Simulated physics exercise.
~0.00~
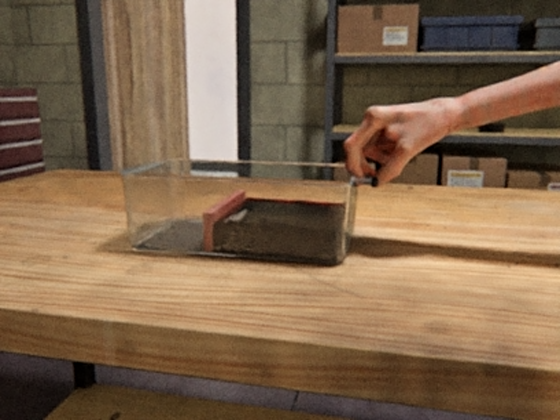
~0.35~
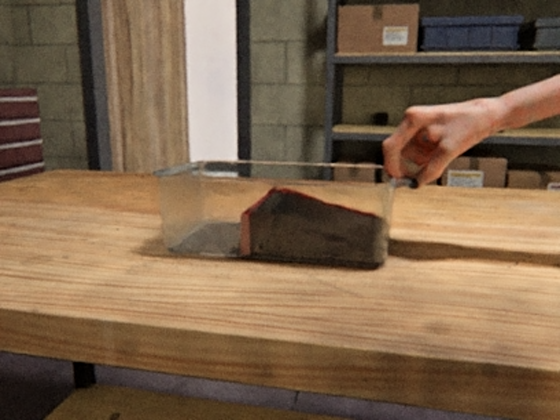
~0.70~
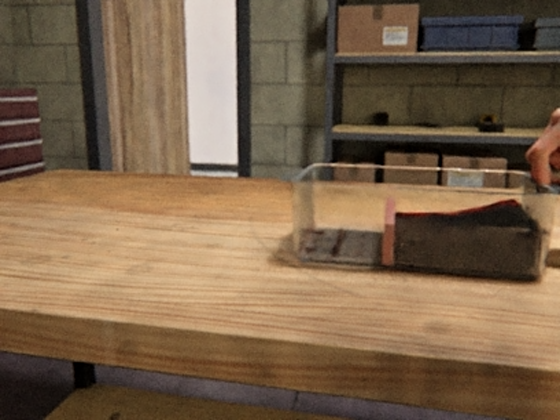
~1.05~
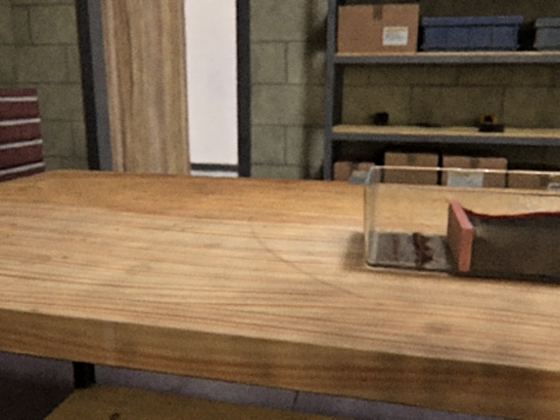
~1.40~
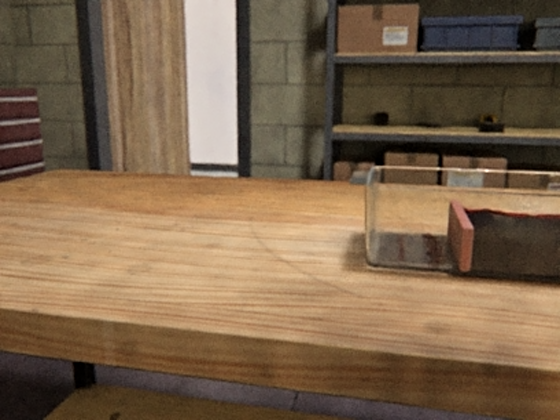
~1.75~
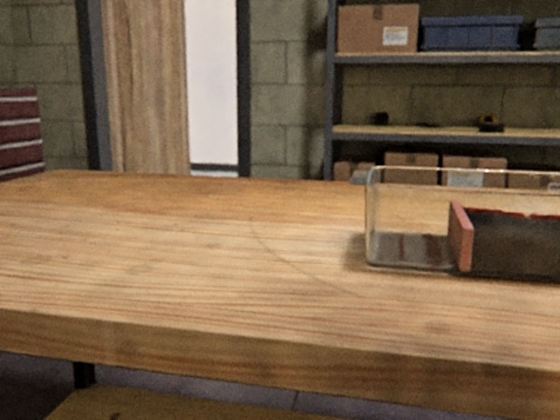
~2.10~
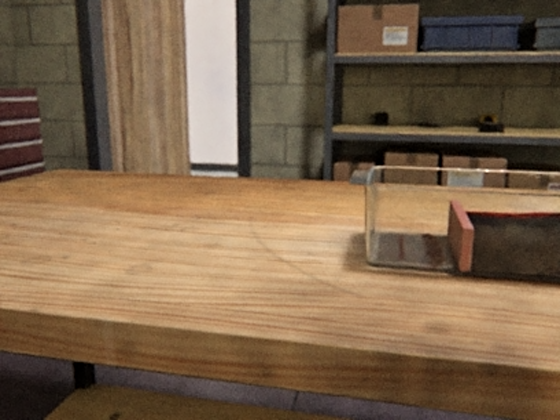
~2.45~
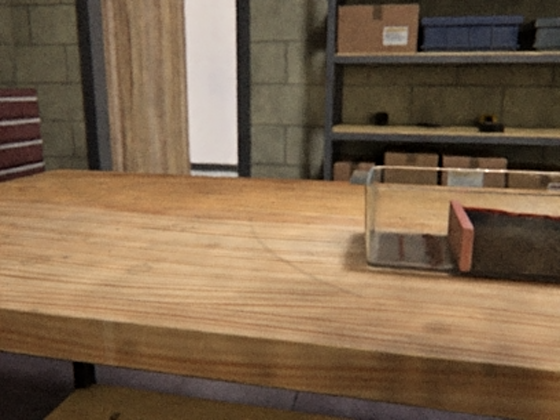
We see a hand pull a clear oblong tub rightward across a wooden table, dark liquid surging against its reddish divider, with a little ending up on the left side. The tub stops partly out of view and the liquid settles nearly level.
